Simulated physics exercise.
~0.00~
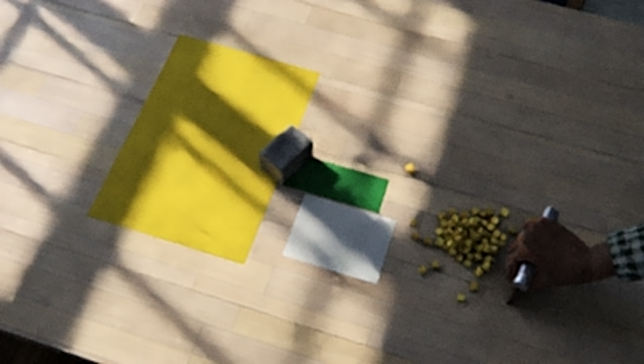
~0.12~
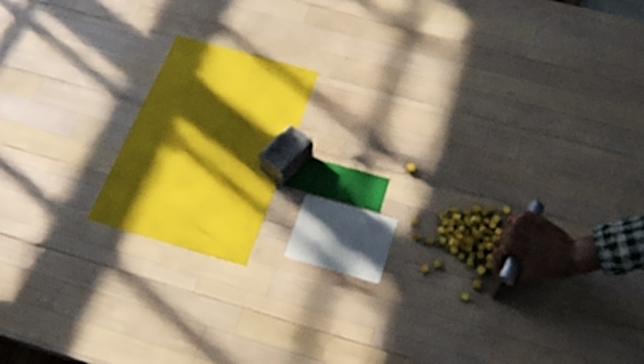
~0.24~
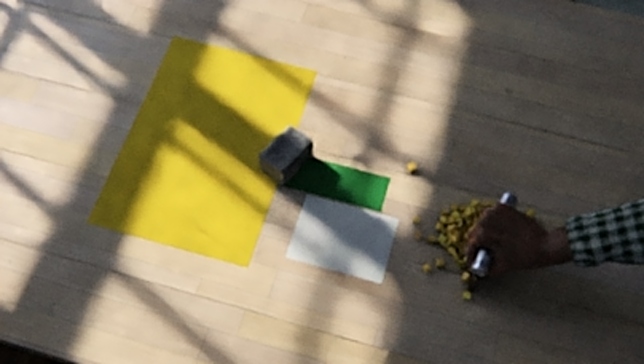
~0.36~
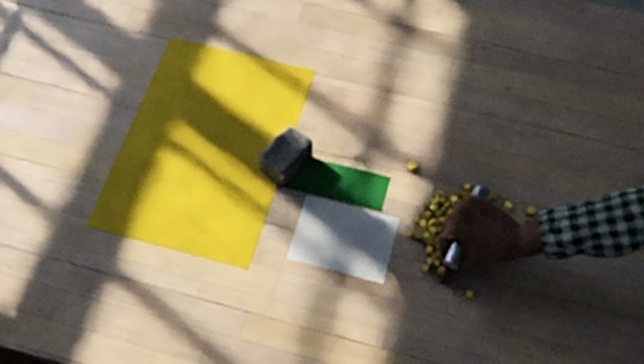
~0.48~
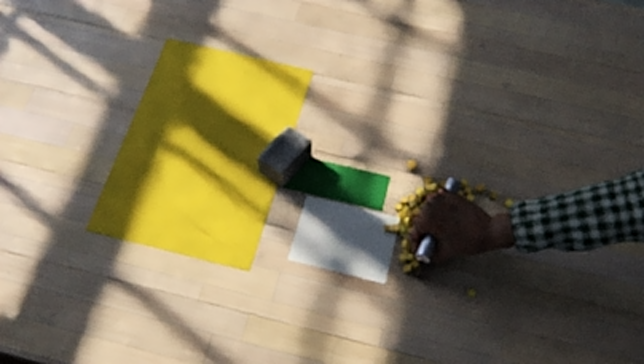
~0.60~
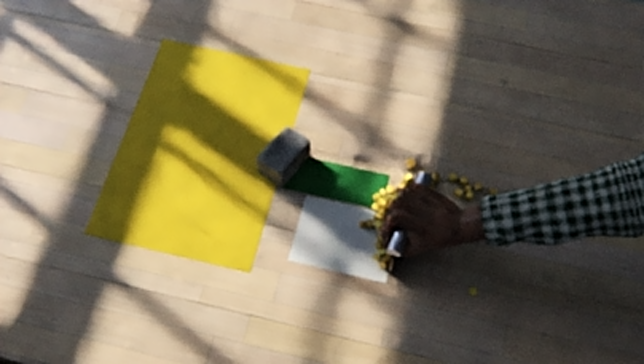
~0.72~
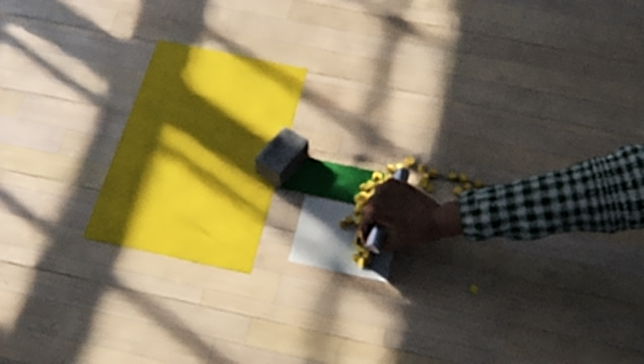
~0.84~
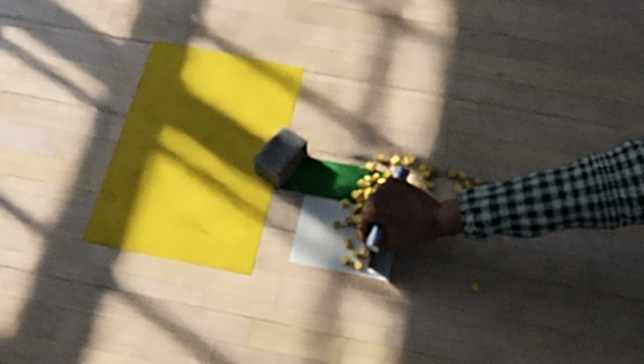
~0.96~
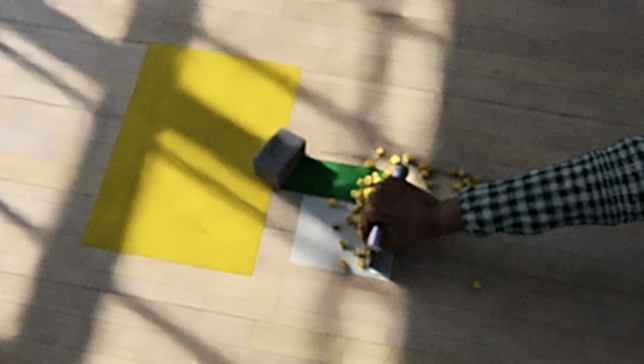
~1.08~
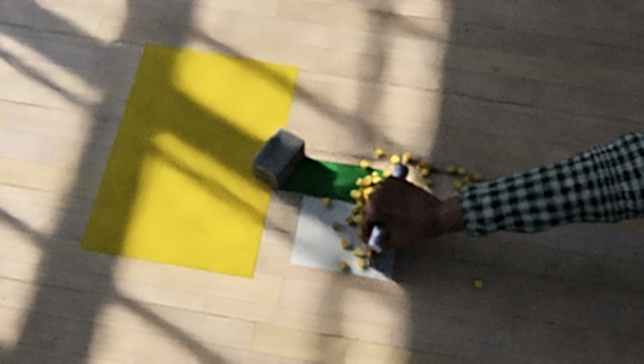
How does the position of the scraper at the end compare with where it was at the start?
It started on the bare wood at the right side of the pile, and it ended farther left and slightly higher up, over the white sheet's right side.
